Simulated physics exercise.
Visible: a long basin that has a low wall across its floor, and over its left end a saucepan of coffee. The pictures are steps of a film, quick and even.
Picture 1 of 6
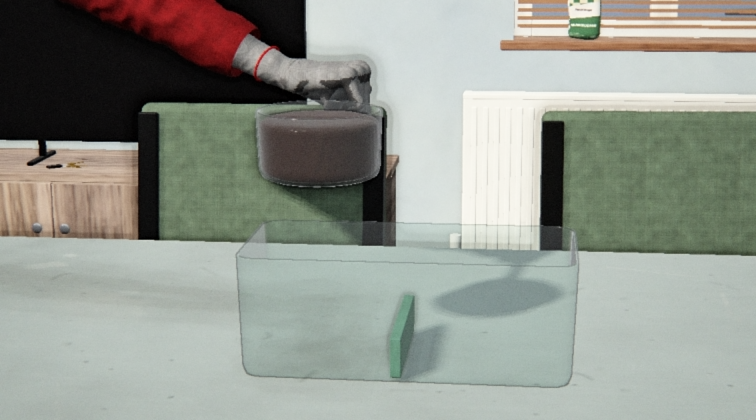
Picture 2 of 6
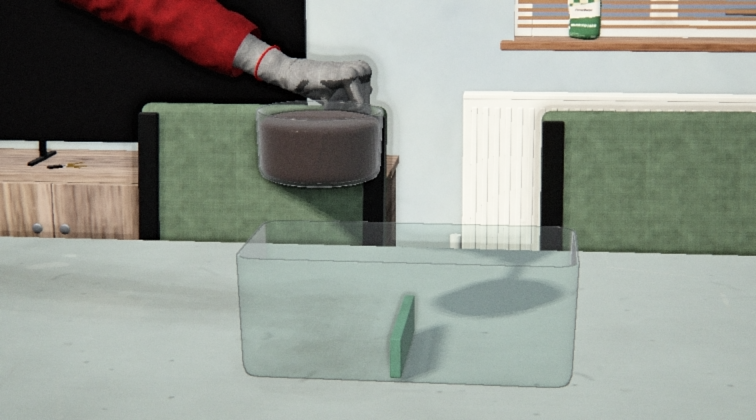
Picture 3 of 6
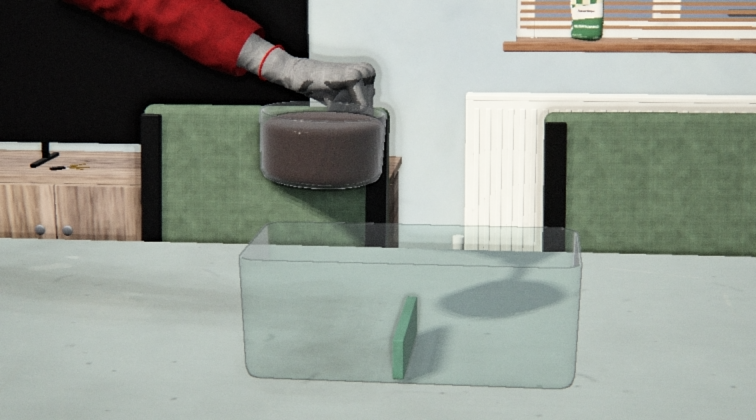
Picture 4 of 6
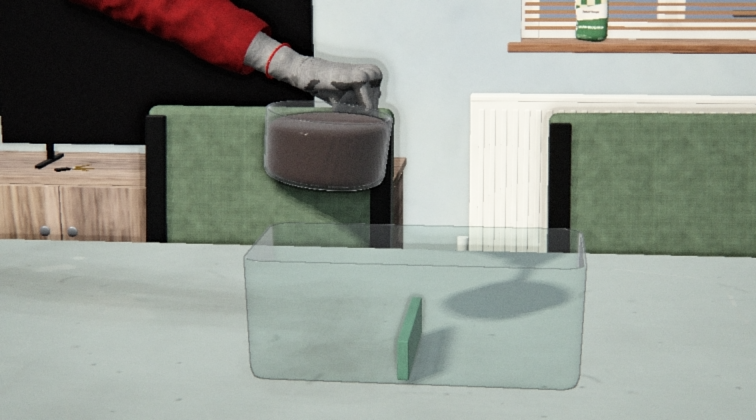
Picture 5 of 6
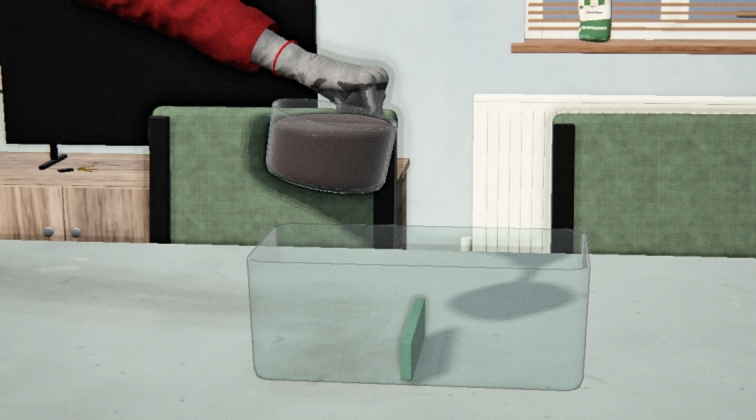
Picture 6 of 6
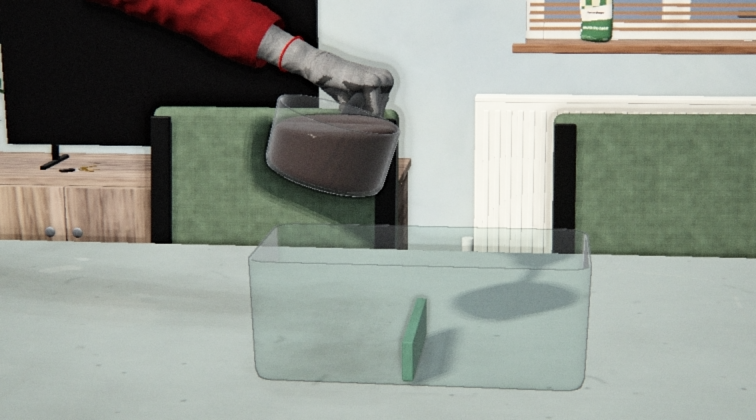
Gloved hand holding a round container of brown liquid slowly tilting it rightward above a clear basin with a low green wall.
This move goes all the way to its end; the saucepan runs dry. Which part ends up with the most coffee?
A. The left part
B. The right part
Option B: The right part.
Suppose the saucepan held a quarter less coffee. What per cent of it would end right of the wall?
Close to 75 per cent.
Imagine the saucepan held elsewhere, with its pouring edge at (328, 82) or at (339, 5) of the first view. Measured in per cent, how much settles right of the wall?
First try: 45 percent; second try: 70 percent.
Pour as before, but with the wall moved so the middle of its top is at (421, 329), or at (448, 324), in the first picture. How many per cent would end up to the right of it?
65 per cent, then 45 per cent, roughly.
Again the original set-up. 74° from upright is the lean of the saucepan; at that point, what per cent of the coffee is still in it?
Some 40 in a hundred has yet to spill out.
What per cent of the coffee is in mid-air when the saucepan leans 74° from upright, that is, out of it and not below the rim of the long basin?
It comes to 30 per cent or so.
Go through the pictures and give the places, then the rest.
In the first frame, it leans 0°; its right rim is at (380, 113); the coffee meets the walls at (262, 119) and (379, 121); the long basin's rim runs from (251, 240) to (576, 248); the wall's top is at (403, 317).
In the second frame, it leans 1°; its right rim is at (381, 114); the coffee meets the walls at (263, 119) and (380, 121).
In the third frame, it leans 3°; its right rim is at (384, 117); the coffee meets the walls at (265, 119) and (383, 123).
In the fourth frame, it leans 6°; its right rim is at (390, 122); the coffee meets the walls at (272, 121) and (388, 125).
In the fifth frame, it leans 10°; its right rim is at (395, 127); the coffee meets the walls at (275, 122) and (394, 126).
In the sixth frame, it leans 16°; its right rim is at (398, 134); the coffee meets the walls at (277, 123) and (398, 128); 1 per cent is over the edge.
A moment on, the tilt is 74° and 41 per cent is still to pour, 1 is left of the wall and 29 right of it.
Next, the tilt is 110° and 4 per cent is still to pour, 13 is left of the wall and 78 right of it.
Then the tilt is 117° and 0 per cent is still to pour, 21 is left of the wall and 79 right of it.
Later the tilt is 117° and 0 per cent is still to pour, 21 is left of the wall and 79 right of it.
Finally, 21 per cent lies left of the wall, 79 right of it and 1 outside.
